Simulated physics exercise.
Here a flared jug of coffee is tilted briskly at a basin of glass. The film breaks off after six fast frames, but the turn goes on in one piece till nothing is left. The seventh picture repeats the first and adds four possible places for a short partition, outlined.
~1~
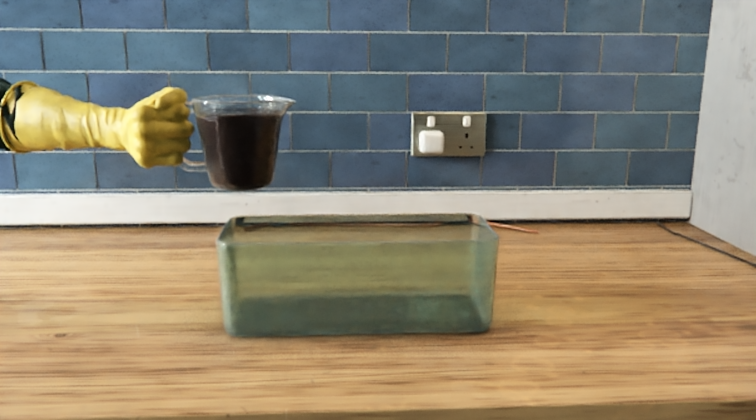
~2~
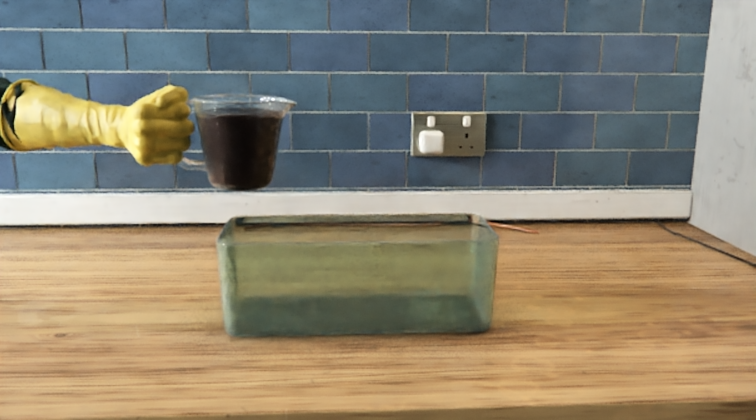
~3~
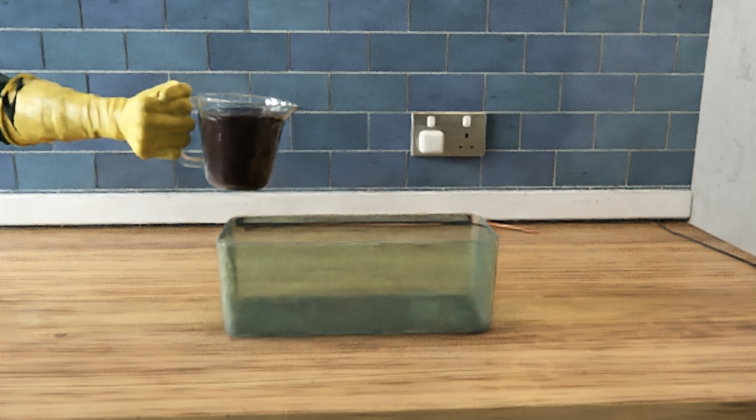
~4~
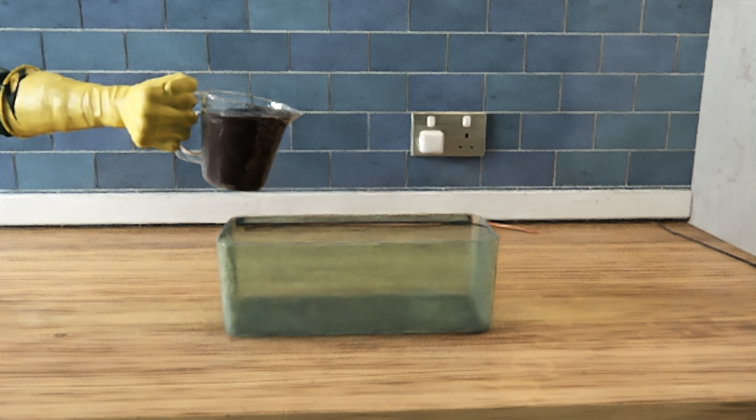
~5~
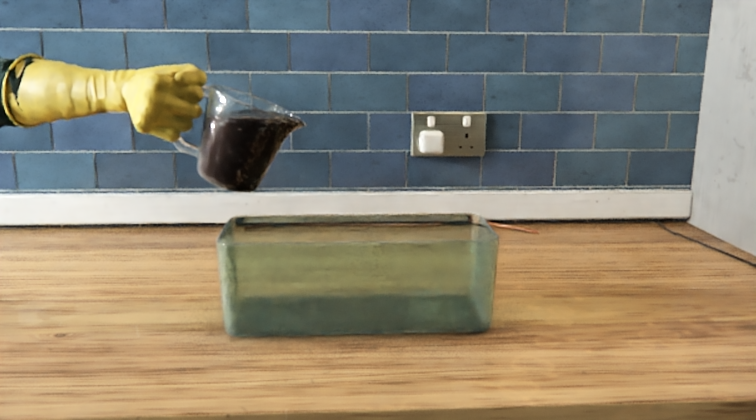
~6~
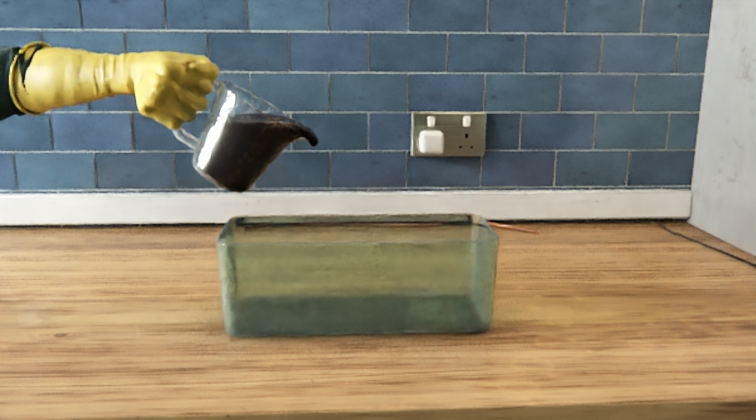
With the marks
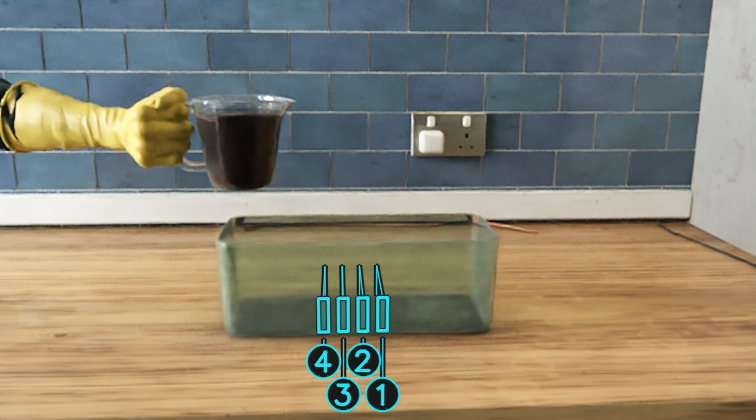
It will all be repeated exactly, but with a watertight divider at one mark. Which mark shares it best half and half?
Take 3.
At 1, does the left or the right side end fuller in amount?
More ends on the left.
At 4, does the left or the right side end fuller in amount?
More ends on the right.
On the marked copy, 1 at (382, 338); 2 at (363, 338); 3 at (343, 338); 4 at (323, 339).
If 1 is chosen, about 95 % ends left of the wall and 4 % right of it.
If 2 is chosen, about 83 % ends left of the wall and 15 % right of it.
If 3 is chosen, about 51 % ends left of the wall and 49 % right of it.
If 4 is chosen, about 21 % ends left of the wall and 78 % right of it.
